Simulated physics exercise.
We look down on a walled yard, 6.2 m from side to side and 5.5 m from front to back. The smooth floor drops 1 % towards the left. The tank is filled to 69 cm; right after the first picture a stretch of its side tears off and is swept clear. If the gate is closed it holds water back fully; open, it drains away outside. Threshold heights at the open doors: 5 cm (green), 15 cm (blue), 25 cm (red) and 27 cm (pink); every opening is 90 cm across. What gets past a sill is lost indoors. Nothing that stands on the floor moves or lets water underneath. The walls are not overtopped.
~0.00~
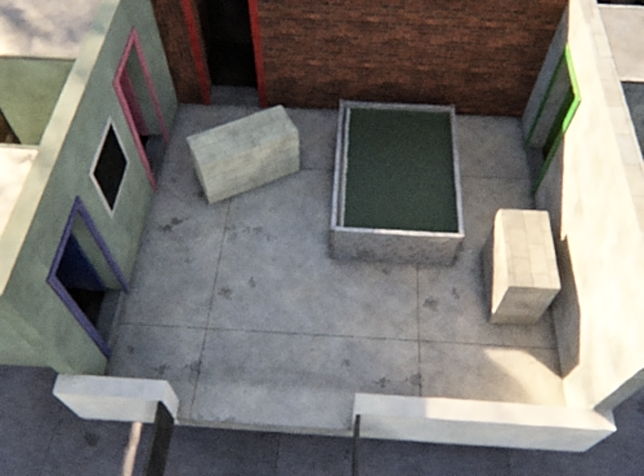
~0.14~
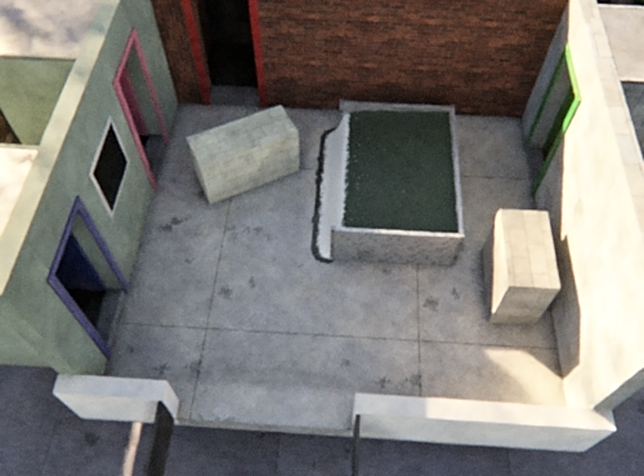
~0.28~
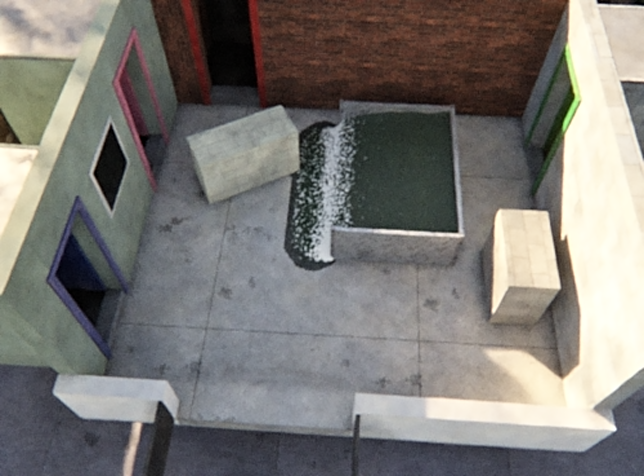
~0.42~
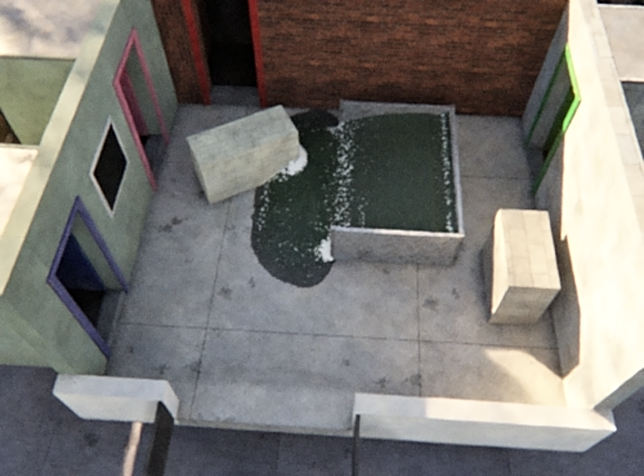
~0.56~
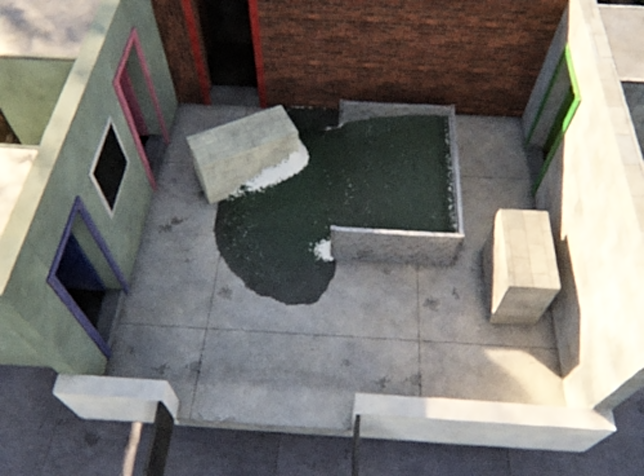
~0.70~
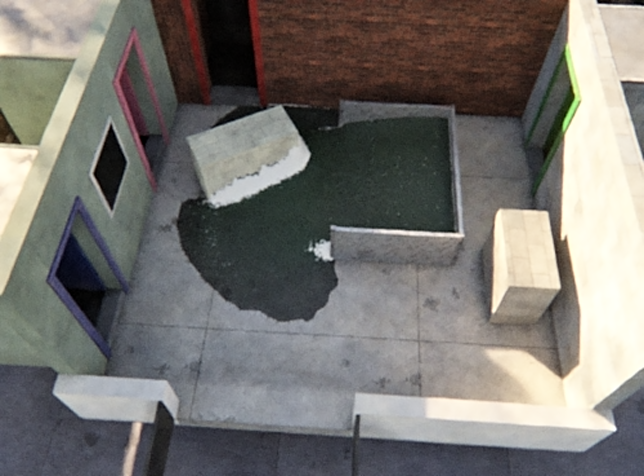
Dark green water pouring from the open left side of a tank, spreading across a walled yard floor and around a pale block.
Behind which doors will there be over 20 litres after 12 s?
The water let in: At the green door it stays under the limit; at the blue door it exceeds the limit; at the red door it stays under the limit; at the pink door it stays under the limit.
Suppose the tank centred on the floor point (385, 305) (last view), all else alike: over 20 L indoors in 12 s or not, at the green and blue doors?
Then: Green past it, blue above.
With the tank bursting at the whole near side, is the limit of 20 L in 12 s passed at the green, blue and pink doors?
Against that limit: Green not over, blue below, pink below.
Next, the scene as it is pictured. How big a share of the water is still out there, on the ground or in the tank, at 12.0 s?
Roughly 64 in a hundred.
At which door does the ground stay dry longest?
Last comes the green one.
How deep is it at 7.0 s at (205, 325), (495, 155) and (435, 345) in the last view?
Roughly 8, 4 and 3 cm, in turn.
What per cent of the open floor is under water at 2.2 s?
About 50 per cent.
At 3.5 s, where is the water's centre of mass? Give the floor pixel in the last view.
At about (253, 225).
After 1.4 s water covers 40 % of the floor and is deepest (45 cm) near (140, 246); green door not reached, blue door 10 cm at the sill, 0 L in, red door 20 cm at the sill, 0 L in, pink door 4 cm at the sill, 0 L in.
After 2.2 s water covers 50 % of the floor and is deepest (57 cm) near (99, 394); green door not reached, blue door 27 cm at the sill, 14 L in, red door 15 cm at the sill, 0 L in, pink door 23 cm at the sill, 0 L in.
After 3.5 s water covers 65 % of the floor and is deepest (33 cm) near (144, 322); green door not reached, blue door 28 cm at the sill, 62 L in, red door 16 cm at the sill, 1 L in, pink door 21 cm at the sill, 7 L in.
After 7.0 s water covers 95 % of the floor and is deepest (13 cm) near (559, 384); green door 4 cm at the sill, 0 L in, blue door 11 cm at the sill, 128 L in, red door 8 cm at the sill, 1 L in, pink door 10 cm at the sill, 8 L in.
After 12.0 s water covers 100 % of the floor and is deepest (11 cm) near (447, 116); green door 7 cm at the sill, 4 L in, blue door 6 cm at the sill, 128 L in, red door 8 cm at the sill, 1 L in, pink door 8 cm at the sill, 8 L in.
